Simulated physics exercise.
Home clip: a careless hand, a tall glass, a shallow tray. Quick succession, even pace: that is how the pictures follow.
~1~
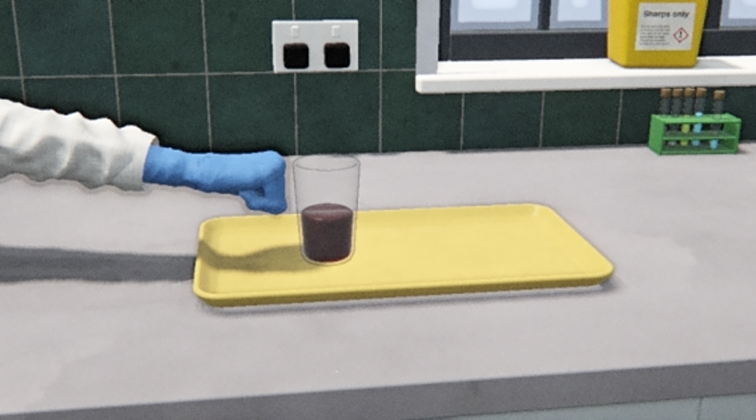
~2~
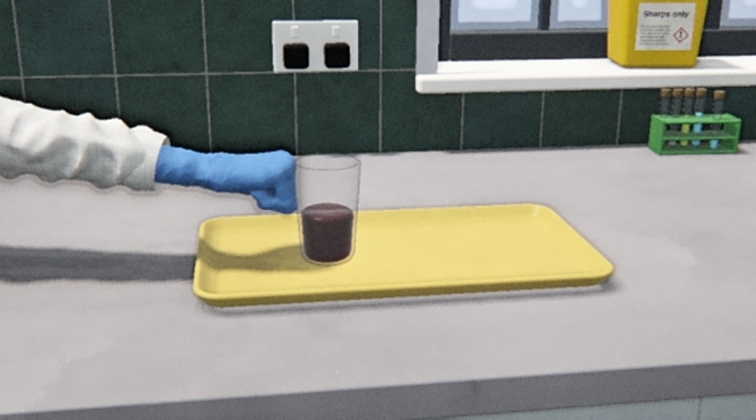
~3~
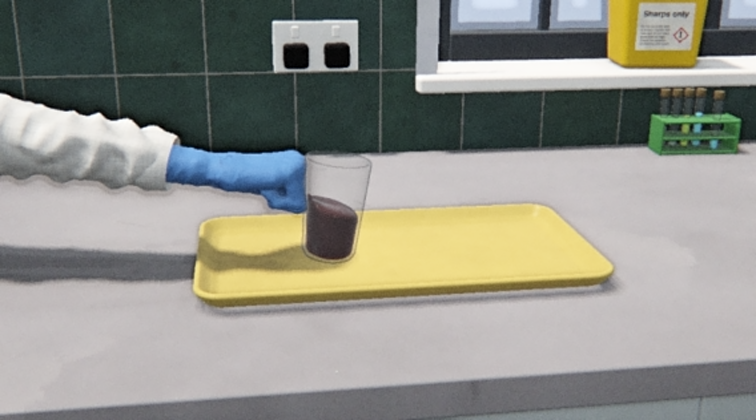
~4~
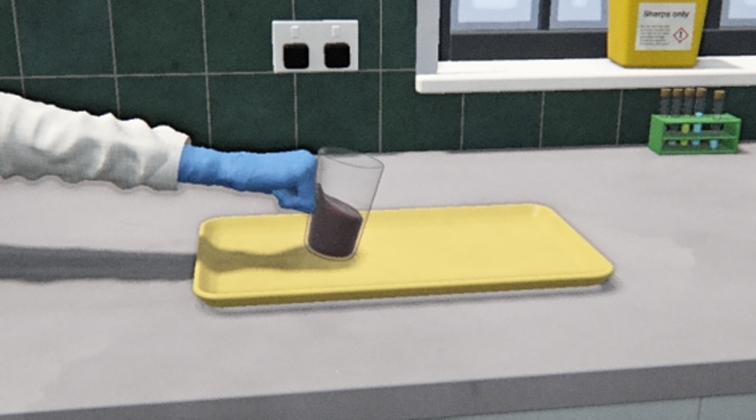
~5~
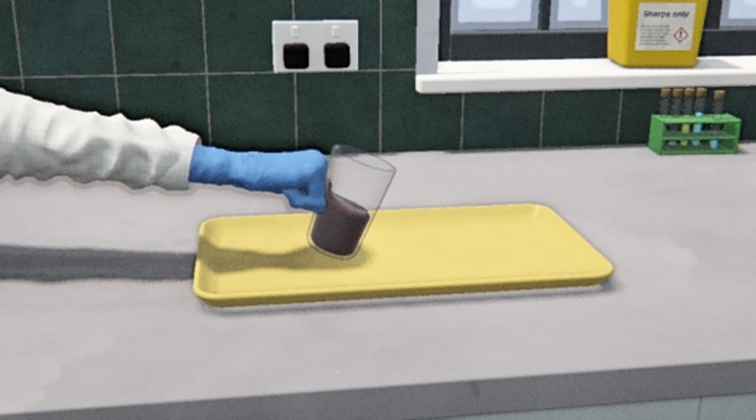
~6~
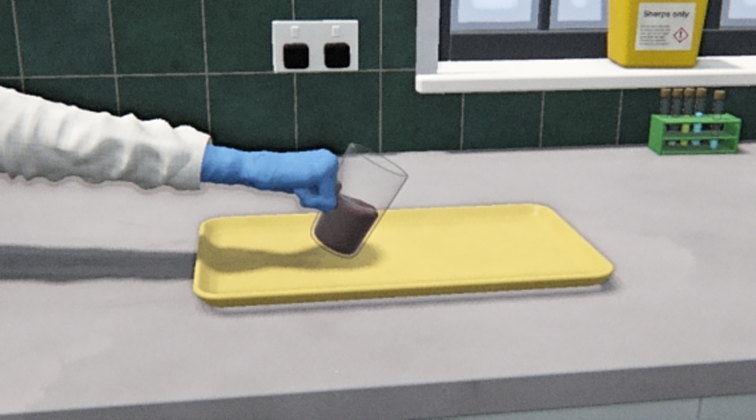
A blue-gloved hand pushes a tall glass of dark liquid, tilting it rightward on a yellow tray.
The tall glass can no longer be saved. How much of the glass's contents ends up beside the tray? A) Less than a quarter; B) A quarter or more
Option B: A quarter or more.
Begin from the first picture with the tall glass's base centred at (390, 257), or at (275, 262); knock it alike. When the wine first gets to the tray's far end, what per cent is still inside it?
In order, some 80 and 40 per cent.
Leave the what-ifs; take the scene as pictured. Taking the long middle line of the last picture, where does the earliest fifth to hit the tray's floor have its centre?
It lands around (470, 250).
A moment on, the tall glass is falling and 100 per cent is in the glass, 0 on the tray and 0 above or beyond its rim.
Next, the tall glass lies on its side and 72 per cent is in the glass, 19 on the tray and 9 above or beyond its rim.
Then the tall glass lies on its side and 34 per cent is in the glass, 54 on the tray and 12 above or beyond its rim.
Later the tall glass lies on its side and 18 per cent is in the glass, 44 on the tray and 38 above or beyond its rim.
At rest 62 per cent is held by tray and glass, 38 is off the tray.
